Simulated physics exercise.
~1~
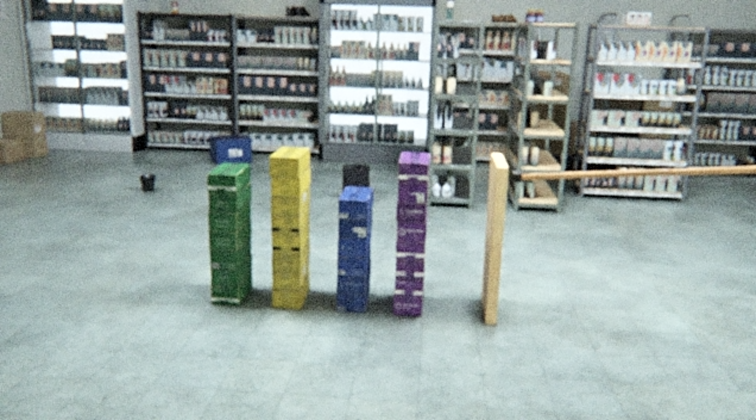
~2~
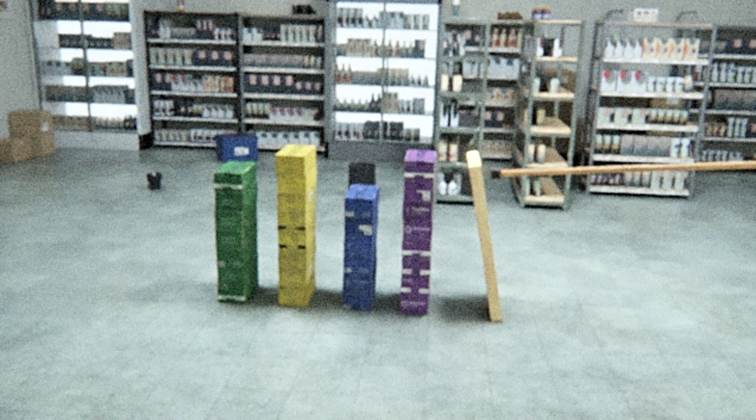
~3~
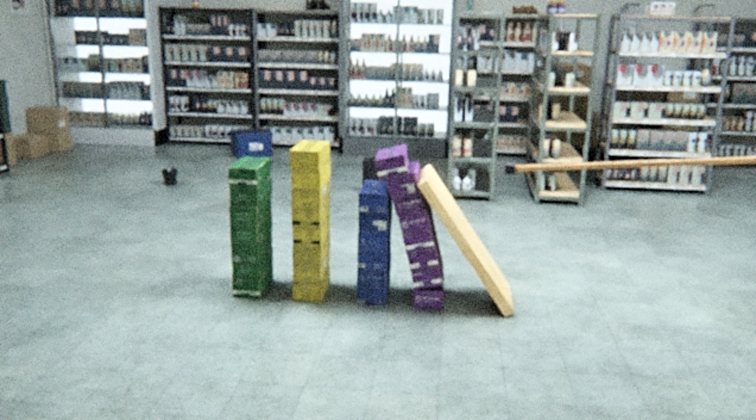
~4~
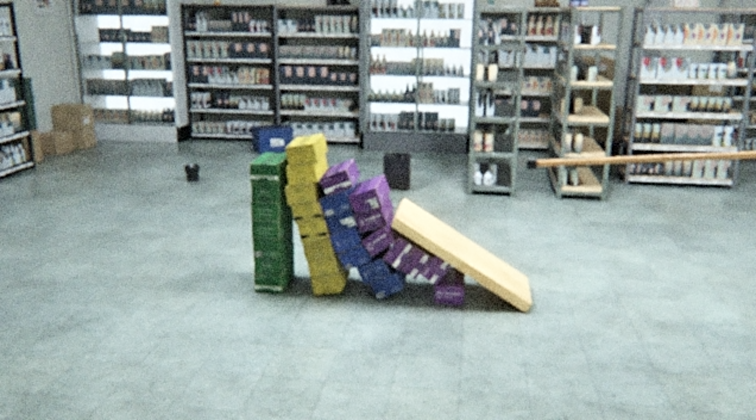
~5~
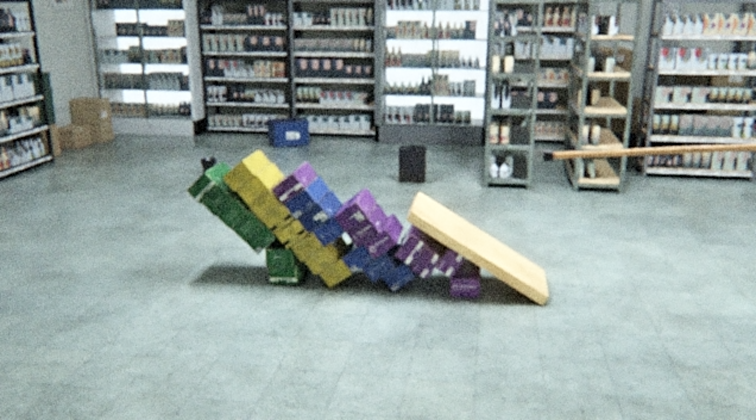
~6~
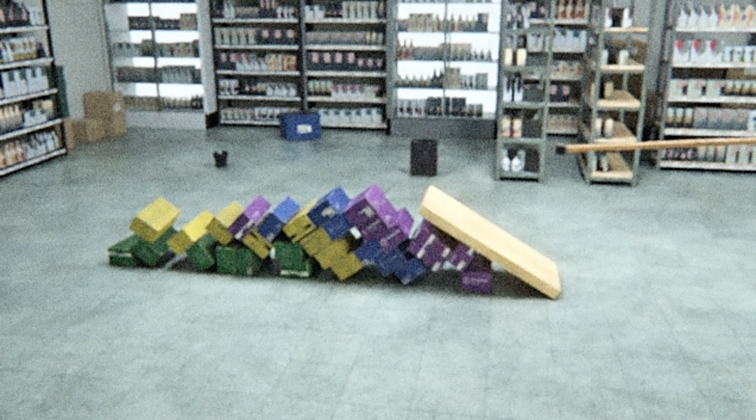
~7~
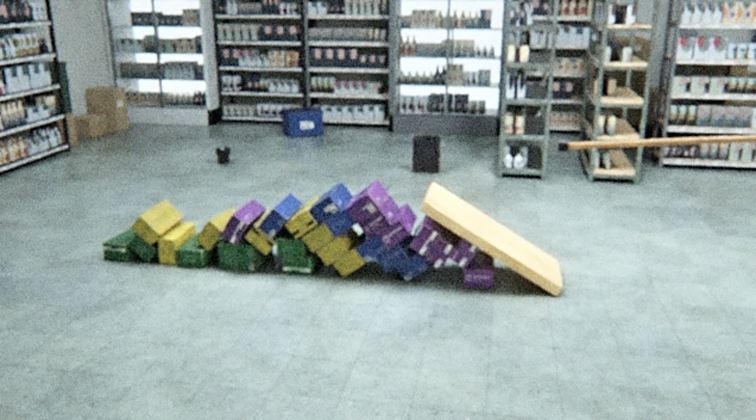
To begin with, four tall stacks of boxes, green, yellow, blue and purple from left to right, stand in a row on a shop floor, with an upright wooden board at the right end and a pole beside it. The board tips left, away from the pole, and leans into the purple stack. Purple bends over into blue, which slumps against yellow. Yellow then tilts into green, and all four topple leftward together. The boxes spill into a low, overlapping heap stretching left, while the board rests slanted on its right end.
